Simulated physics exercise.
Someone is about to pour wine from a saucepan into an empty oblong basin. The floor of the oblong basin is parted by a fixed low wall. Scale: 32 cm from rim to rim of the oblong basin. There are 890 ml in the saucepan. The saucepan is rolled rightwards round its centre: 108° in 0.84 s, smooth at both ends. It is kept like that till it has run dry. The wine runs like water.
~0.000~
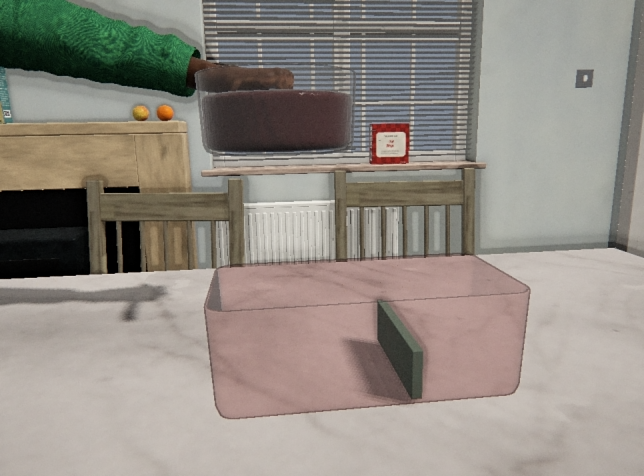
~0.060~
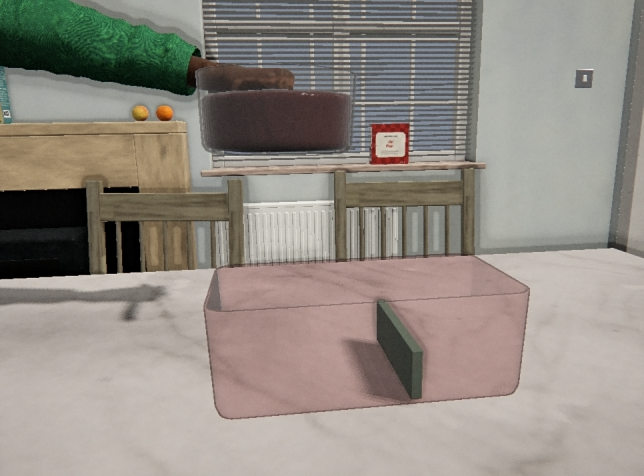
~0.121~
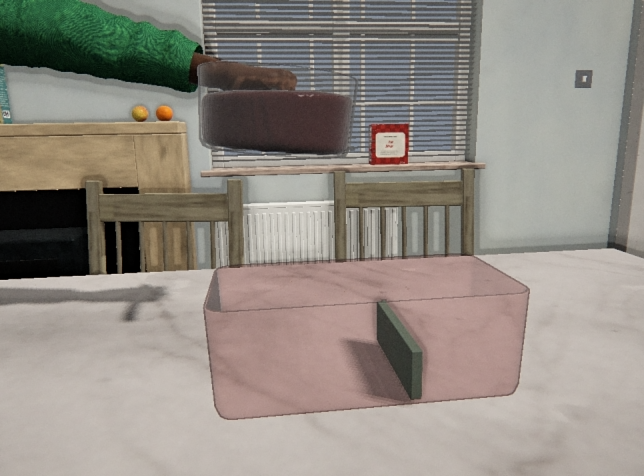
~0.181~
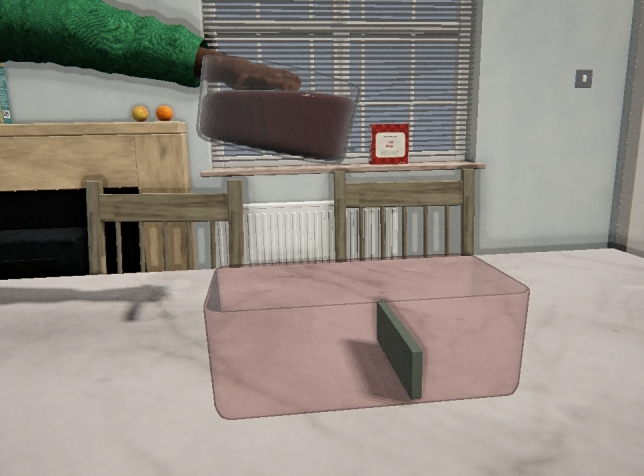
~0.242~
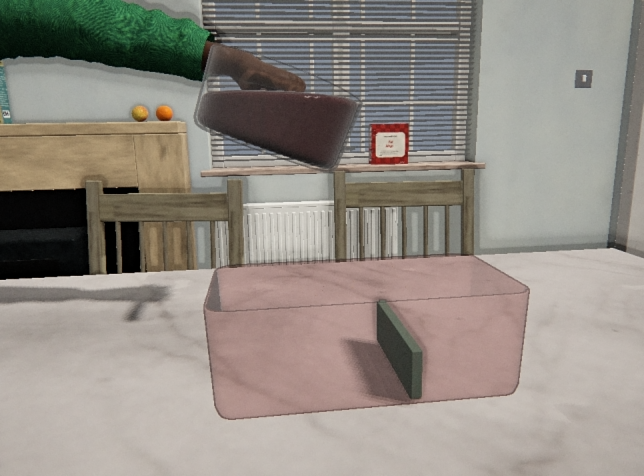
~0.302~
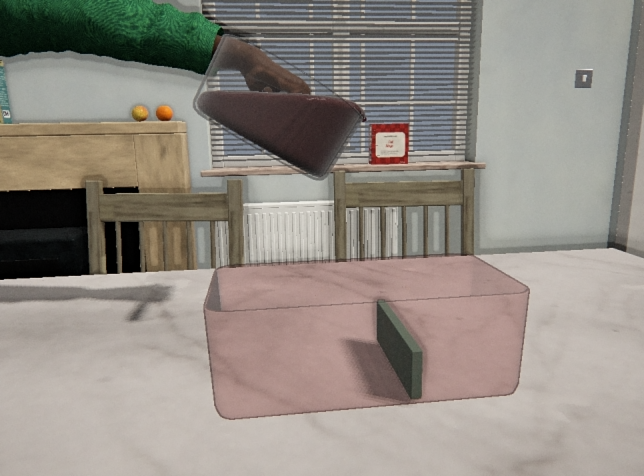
A saucepan of dark wine, held by a green-sleeved arm above an oblong basin with a small upright wall, stayed almost level at first, then tilted steadily rightwards, its wine slanting toward the right rim.
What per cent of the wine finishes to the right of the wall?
About 51 per cent.
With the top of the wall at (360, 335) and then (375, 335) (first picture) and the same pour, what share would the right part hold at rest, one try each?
First 85, then 65 per cent.
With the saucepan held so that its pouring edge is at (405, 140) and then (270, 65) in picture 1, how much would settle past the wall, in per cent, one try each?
First 80, then 5 per cent.
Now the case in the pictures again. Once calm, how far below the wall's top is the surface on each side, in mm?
Left about 40 mm, right about 26 mm.
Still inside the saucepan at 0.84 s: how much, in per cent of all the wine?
About 5 per cent.
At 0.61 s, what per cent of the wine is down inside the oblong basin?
About 26 per cent.
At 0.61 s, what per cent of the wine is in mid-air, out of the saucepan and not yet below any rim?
Some 46 per cent.
Then, 0.61 s in, the tilt is 90° and 29 per cent is still to pour, 2 is left of the wall and 23 right of it.
Then, 0.84 s in, the tilt is 108° and 5 per cent is still to pour, 28 is left of the wall and 54 right of it.
Then, 1.08 s in, the tilt is 108° and 0 per cent is still to pour, 45 is left of the wall and 52 right of it.
Then, 1.34 s in, the tilt is 108° and 0 per cent is still to pour, 47 is left of the wall and 51 right of it.
Finally, 47 per cent lies left of the wall, 51 right of it and 2 outside.
